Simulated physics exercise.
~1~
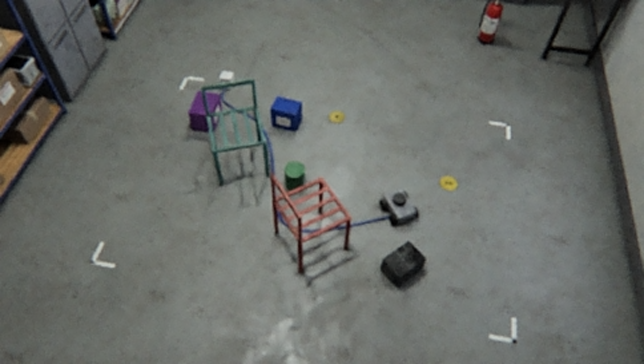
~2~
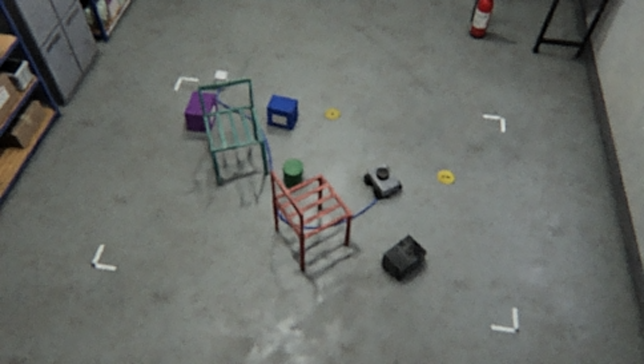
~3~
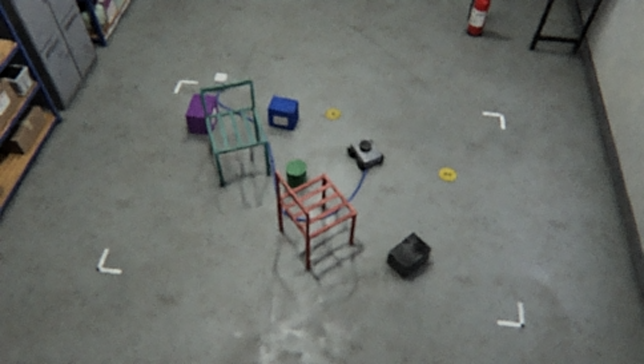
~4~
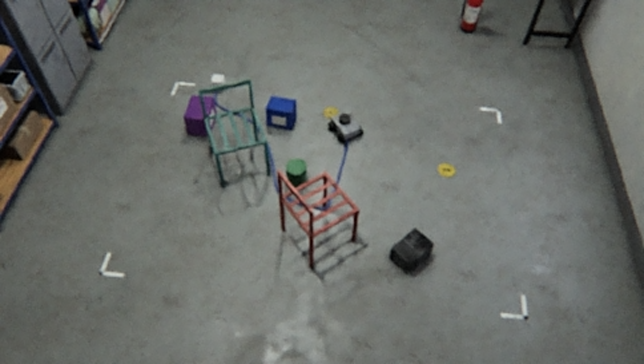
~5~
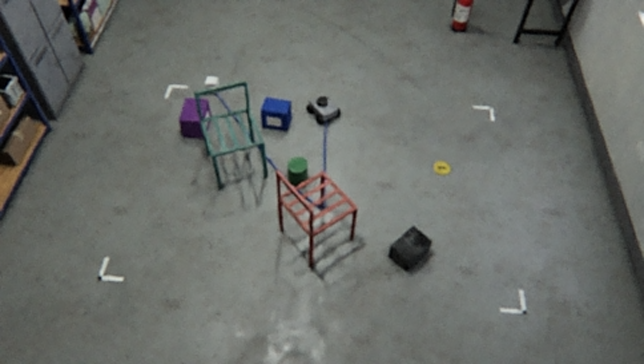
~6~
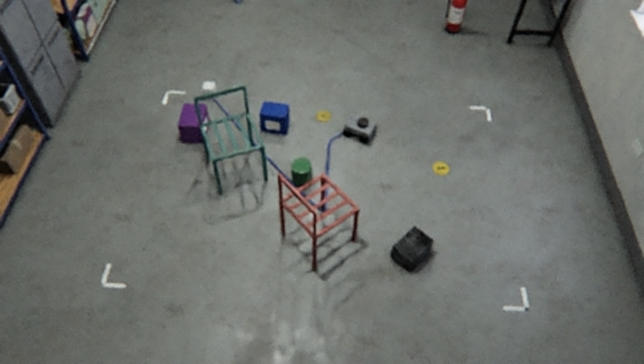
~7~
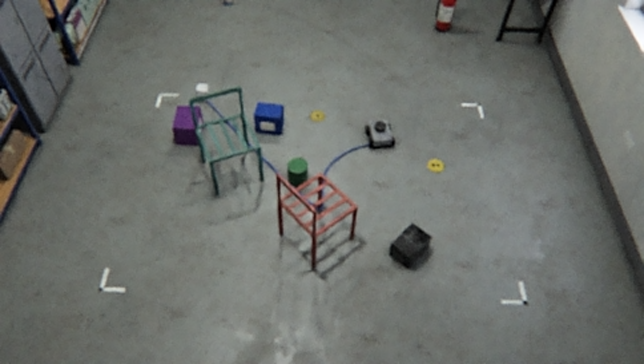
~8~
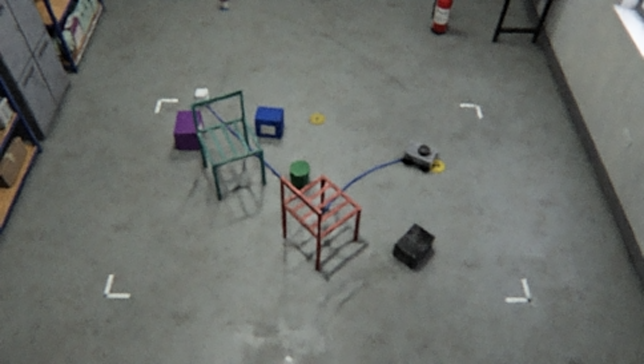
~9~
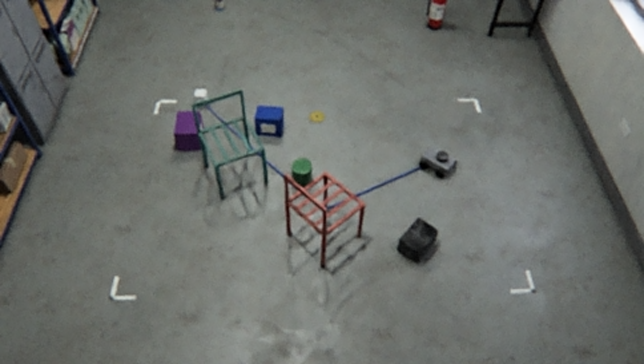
Small tethered cart rolling up-left to a yellow floor mark, then right to another, pulling its blue lead straight between standing chairs.
